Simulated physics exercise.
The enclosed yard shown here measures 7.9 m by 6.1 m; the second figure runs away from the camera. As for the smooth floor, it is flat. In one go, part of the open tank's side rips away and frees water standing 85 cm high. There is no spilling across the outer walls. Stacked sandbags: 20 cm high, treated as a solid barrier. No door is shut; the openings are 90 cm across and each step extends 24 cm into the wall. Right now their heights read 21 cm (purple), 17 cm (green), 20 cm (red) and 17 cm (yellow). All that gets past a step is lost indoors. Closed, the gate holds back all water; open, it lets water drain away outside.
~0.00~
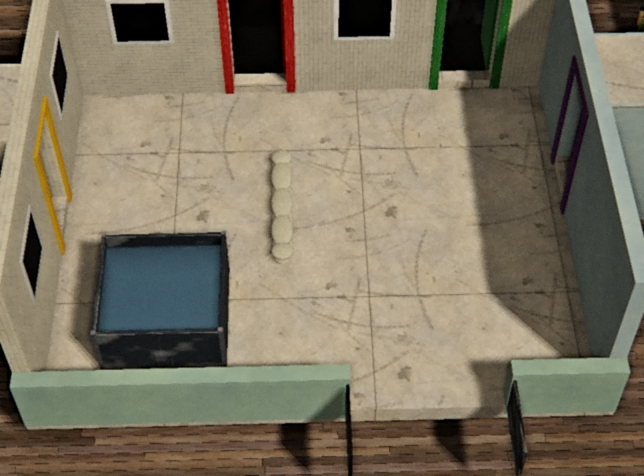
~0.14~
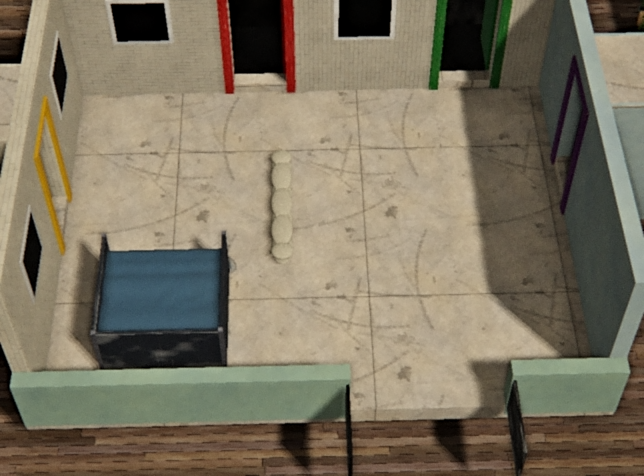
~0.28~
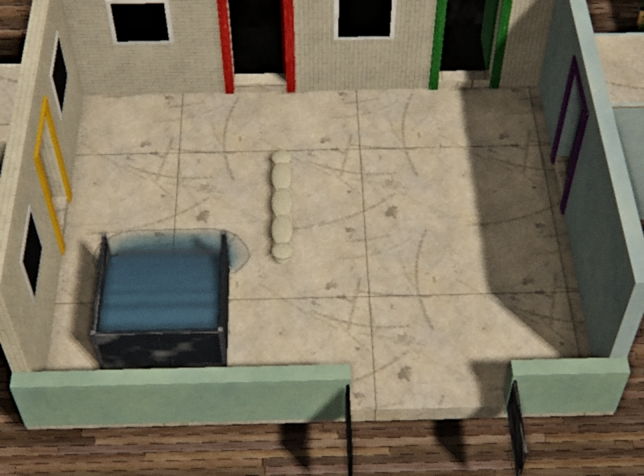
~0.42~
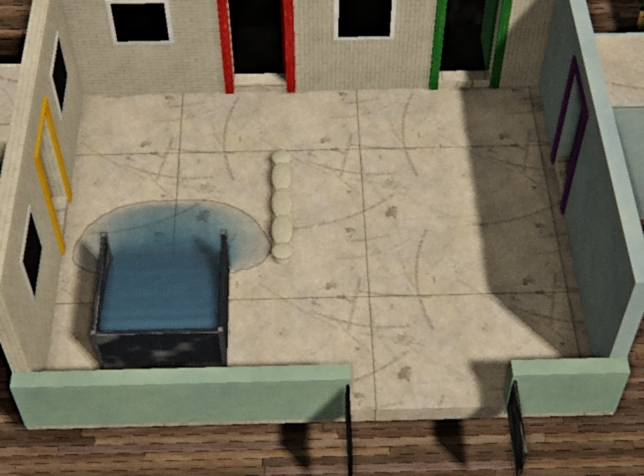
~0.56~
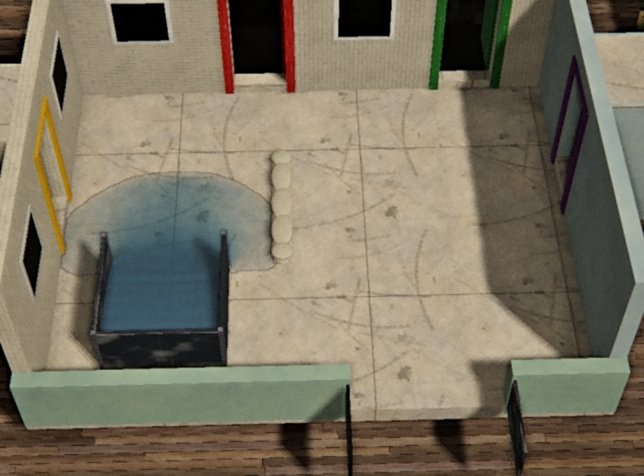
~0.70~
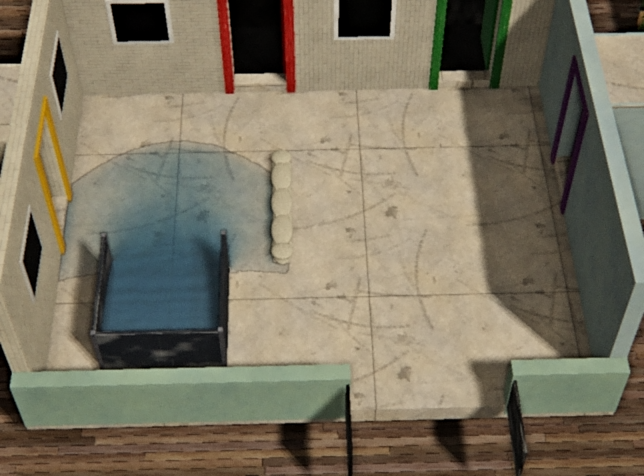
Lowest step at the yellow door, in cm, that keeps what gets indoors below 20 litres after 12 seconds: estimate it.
My estimate is 10.5 cm.
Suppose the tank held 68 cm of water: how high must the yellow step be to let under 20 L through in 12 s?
Roughly 7.5 cm high.
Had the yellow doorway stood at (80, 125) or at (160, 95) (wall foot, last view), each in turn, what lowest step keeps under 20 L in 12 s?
Around 29 and 31 cm respectively.
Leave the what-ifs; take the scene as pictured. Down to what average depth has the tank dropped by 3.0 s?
Roughly 12 cm.
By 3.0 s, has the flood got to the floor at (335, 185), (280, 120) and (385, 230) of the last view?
Status: Clear / submerged / clear.
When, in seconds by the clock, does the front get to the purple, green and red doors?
Purple 4.0 s, green 2.8 s, red 1.1 s.
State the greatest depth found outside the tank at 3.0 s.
I'd put it near 29 cm.
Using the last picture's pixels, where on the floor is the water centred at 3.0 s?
The water's centre is at about (189, 170).
After 1.4 s water covers 30 % of the floor, deepest (35 cm) near (177, 99); 16 cm at the yellow door, 0 litres in over its 17 cm step.
After 3.0 s water covers 40 % of the floor, deepest (29 cm) near (145, 108); 8 cm at the yellow door, 0 litres in over its 17 cm step.
After 12.0 s water covers 95 % of the floor, deepest (8 cm) near (43, 403); 7 cm at the yellow door, 1 litre in over its 17 cm step.
At the yellow door as built, the water arrived by 0.7 s and peaked near 16 cm at 1.4 s.
Run again over the same 12 s with other heights there, 33 litres in over 9 cm, 10 litres over 12 cm. The limit of 20 litres is kept from about 10.5 cm up.
